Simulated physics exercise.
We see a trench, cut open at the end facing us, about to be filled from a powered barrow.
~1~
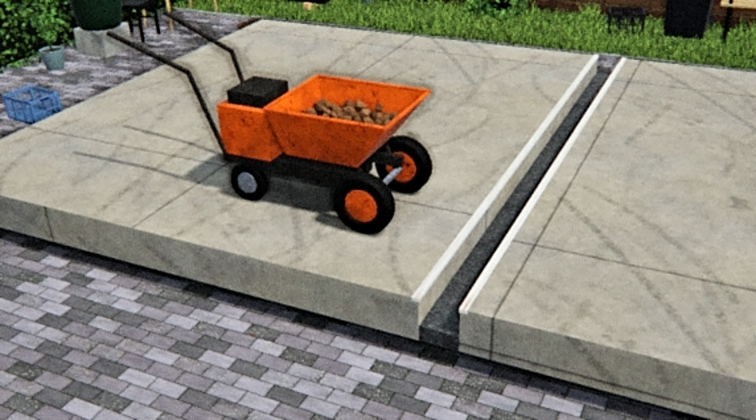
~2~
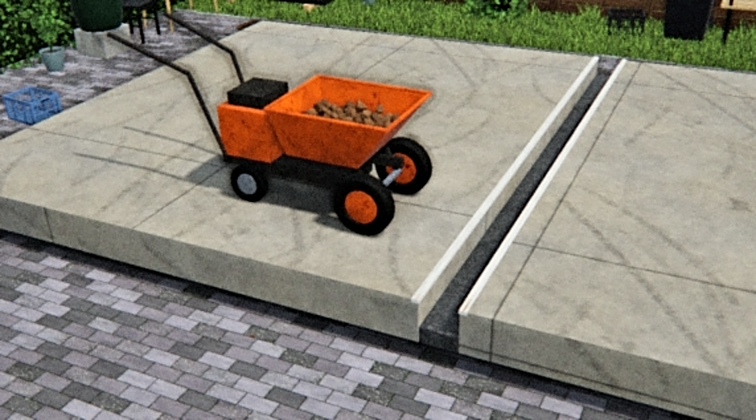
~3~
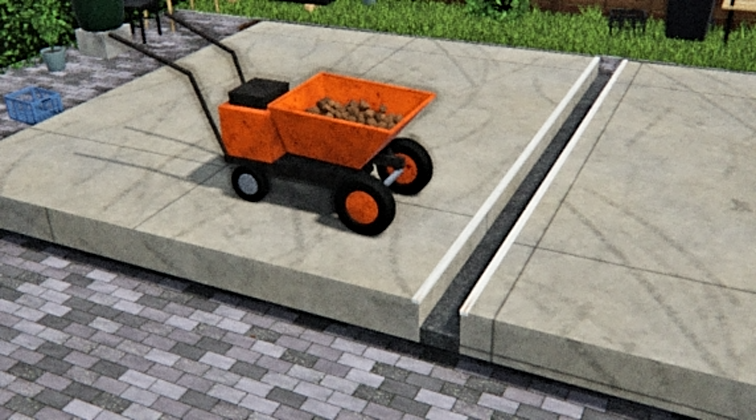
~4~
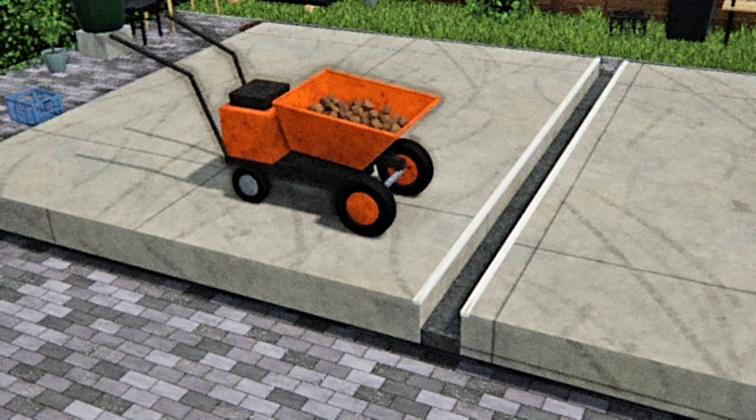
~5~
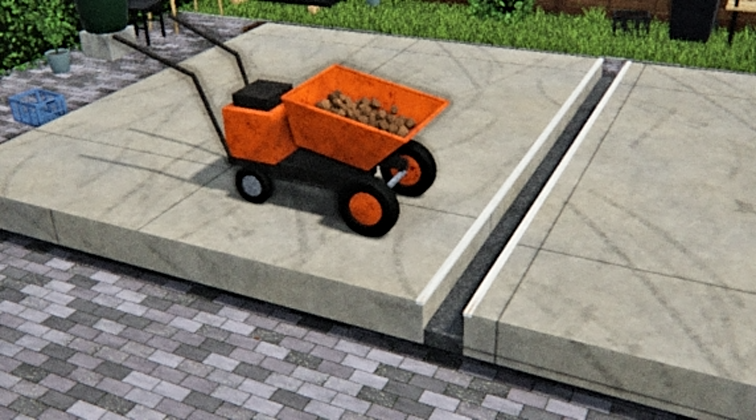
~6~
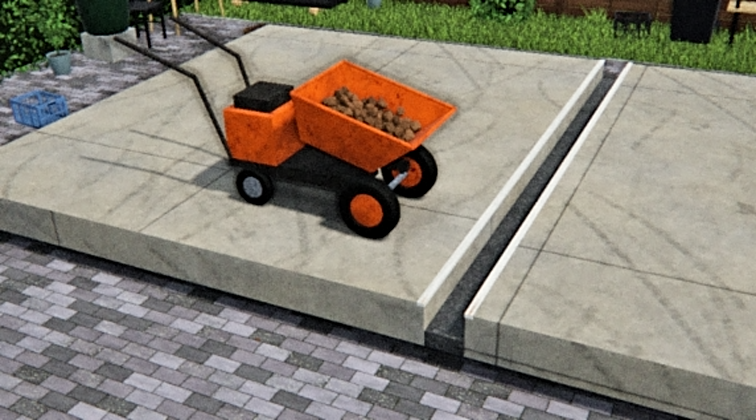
On a concrete slab beside a narrow trench, the orange skip of a powered barrow loaded with brown clods gradually tilting forward.
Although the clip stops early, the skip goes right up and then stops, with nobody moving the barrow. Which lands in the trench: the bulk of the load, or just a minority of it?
The trench will hold the main part of the load.
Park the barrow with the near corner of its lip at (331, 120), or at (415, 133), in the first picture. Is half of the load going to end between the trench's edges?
A minority at the first place, then a minority at the second.
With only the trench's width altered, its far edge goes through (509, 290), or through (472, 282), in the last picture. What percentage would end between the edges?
Lab note: Case 1 around 100 %, case 2 60 %.
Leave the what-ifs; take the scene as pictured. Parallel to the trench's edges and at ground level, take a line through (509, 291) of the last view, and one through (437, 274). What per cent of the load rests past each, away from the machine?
I'd say about 0 and about 100 in a hundred.
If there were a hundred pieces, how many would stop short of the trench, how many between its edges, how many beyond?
Roughly short 0 per cent, between 90 per cent, beyond 5 per cent.
Just after the last frame, skip tipped steeply; every one in the skip.
A moment on, skip tipped steeply; the larger part in the skip; about a tenth in or heaped over the trench; just a few beyond it; just a few falling.
Further on, skip tipped right over; just a few in the skip; just a few short of the trench; almost all in or heaped over the trench; about a tenth beyond it.
When it is over, skip tipped right over; just a few short of the trench; almost all in or heaped over the trench; about a tenth beyond it.
